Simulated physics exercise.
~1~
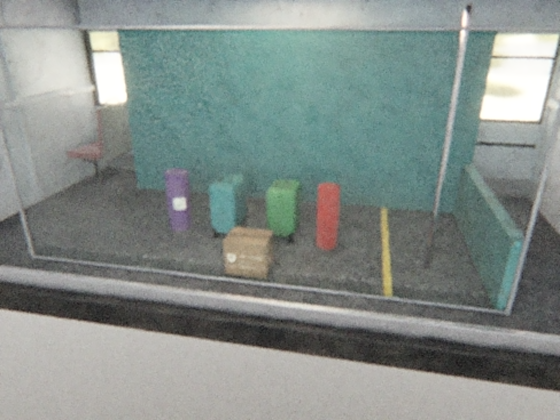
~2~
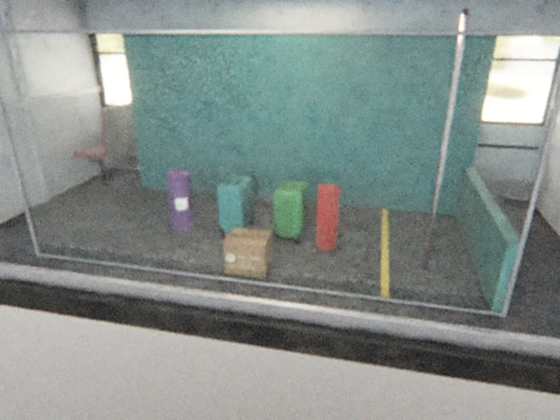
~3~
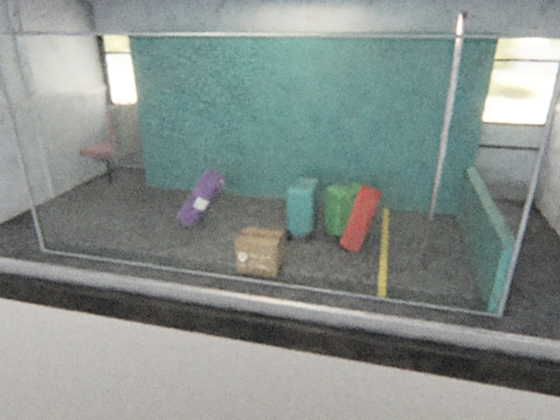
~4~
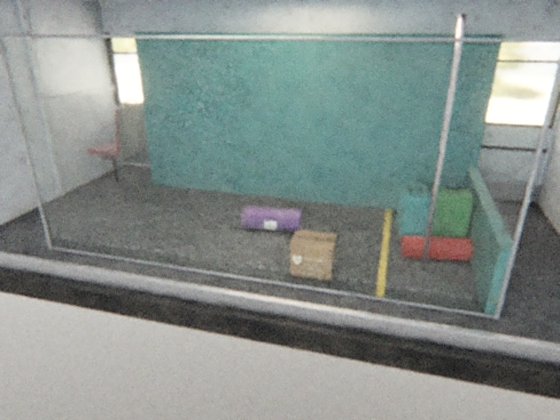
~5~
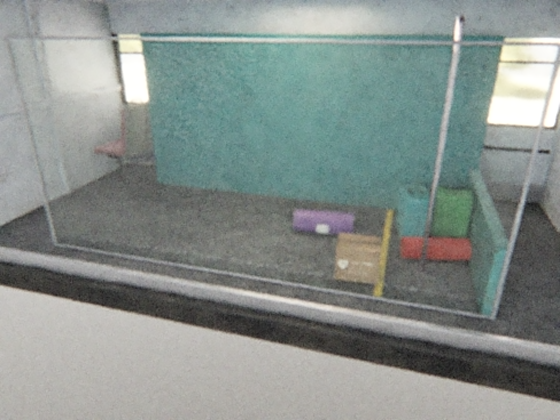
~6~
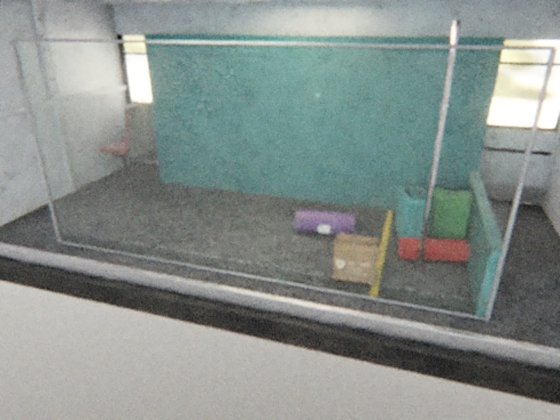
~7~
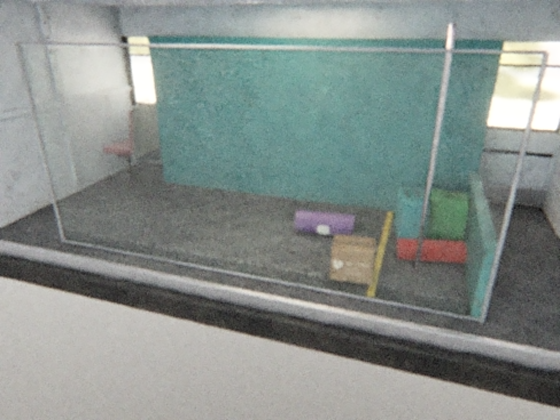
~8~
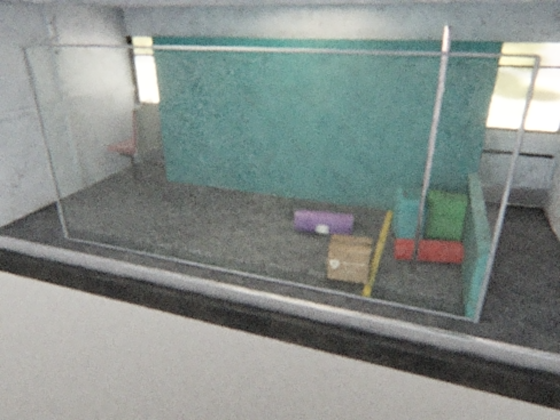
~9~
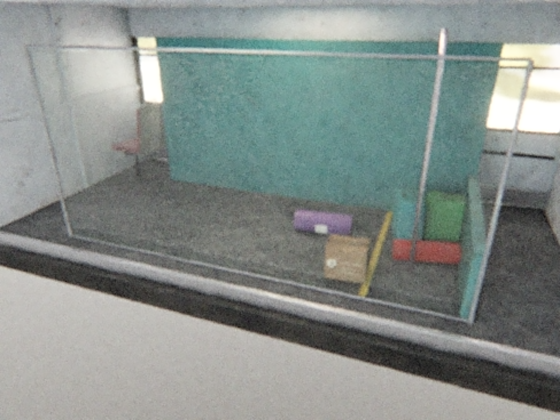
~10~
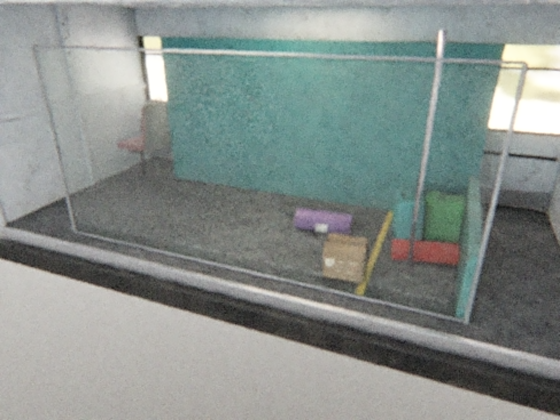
The teal and green suitcases slid right across the floor, over the yellow line, while the red roll toppled and crossed too; the purple drum tipped onto its side and, like the brown carton, shifted right but stopped short of the line.
